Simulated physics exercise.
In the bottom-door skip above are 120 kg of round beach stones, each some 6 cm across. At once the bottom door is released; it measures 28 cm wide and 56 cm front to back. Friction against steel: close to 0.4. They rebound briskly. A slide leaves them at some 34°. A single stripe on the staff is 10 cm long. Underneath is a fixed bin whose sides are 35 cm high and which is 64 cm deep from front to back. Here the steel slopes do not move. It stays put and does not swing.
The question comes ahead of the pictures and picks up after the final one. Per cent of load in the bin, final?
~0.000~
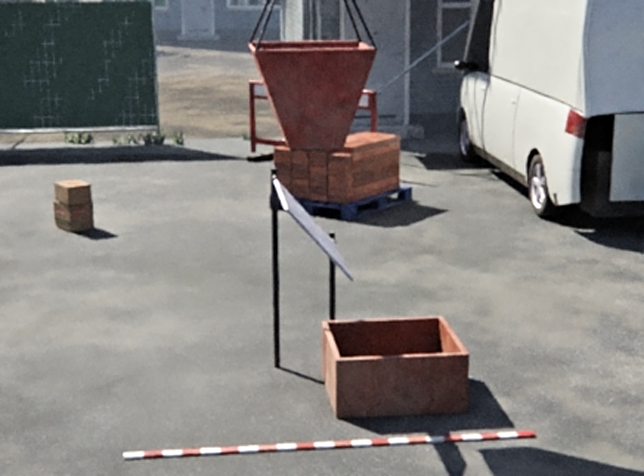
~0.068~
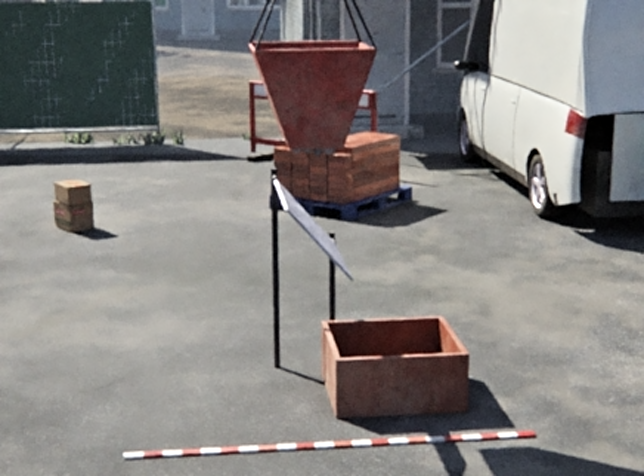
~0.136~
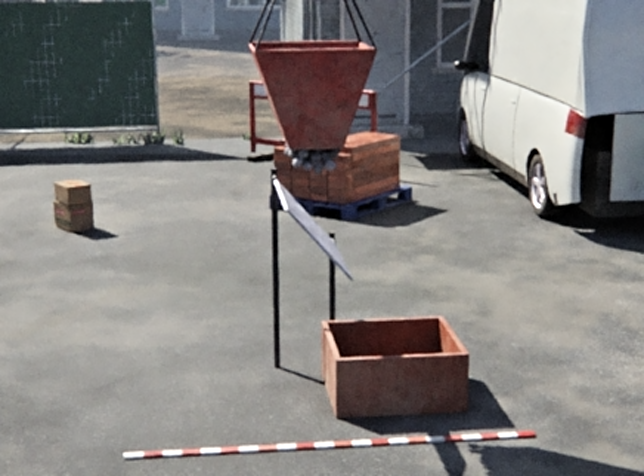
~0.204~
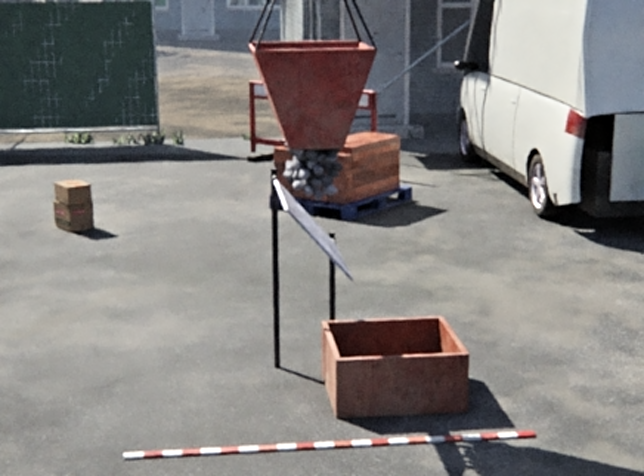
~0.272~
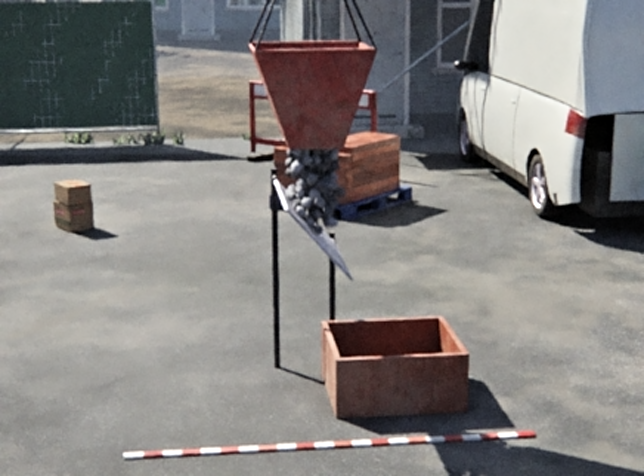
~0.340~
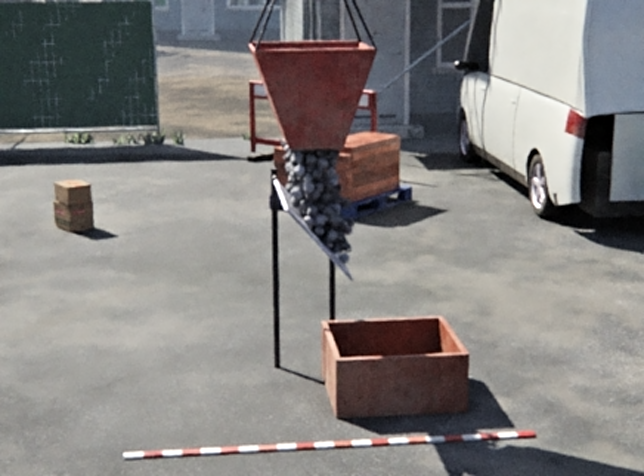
72 %.
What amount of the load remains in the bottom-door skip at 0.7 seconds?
I'd say some 0 per cent is still inside.
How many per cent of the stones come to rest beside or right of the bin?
30 %.
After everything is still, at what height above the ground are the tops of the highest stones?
About 30 cm above the ground.
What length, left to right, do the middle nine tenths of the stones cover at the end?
About 120 cm.
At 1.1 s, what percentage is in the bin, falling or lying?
Near 70 percent at that time.
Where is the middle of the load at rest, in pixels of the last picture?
Around (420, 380).
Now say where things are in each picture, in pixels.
In the first picture, the outlet is at (317, 140); nothing has dropped yet.
In the second picture, the outlet is at (317, 140); 4 % is out.
In the third picture, the outlet is at (317, 140); 14 % is out, the lowest stones still above the rim at (311, 161), 142 cm up.
In the fourth picture, the outlet is at (317, 140); 25 % is out, the lowest stones still above the rim at (312, 187), 127 cm up.
In the fifth picture, the outlet is at (317, 140); 38 % is out, the lowest stones still above the rim at (320, 219), 109 cm up.
In the sixth picture, the outlet is at (317, 140); 52 % is out, the lowest stones still above the rim at (337, 246), 93 cm up.
After 0.7 s, 0 % in the bottom-door skip, 31 % on the steel, 1 % falling or lying left of the bin, 53 % falling or lying in the bin, 15 % falling or lying beside or right of the bin; the stones farthest right are at (443, 368).
After 1.1 s, 0 % in the bottom-door skip, 72 % falling or lying in the bin, 28 % falling or lying beside or right of the bin; the stones farthest right are at (541, 380).
After 1.7 s, 0 % in the bottom-door skip, 72 % falling or lying in the bin, 28 % falling or lying beside or right of the bin.
After 2.6 s, 0 % in the bottom-door skip, 72 % falling or lying in the bin, 28 % falling or lying beside or right of the bin.
After 4.5 s, 0 % in the bottom-door skip, 72 % in the bin, 28 % beside or right of the bin.
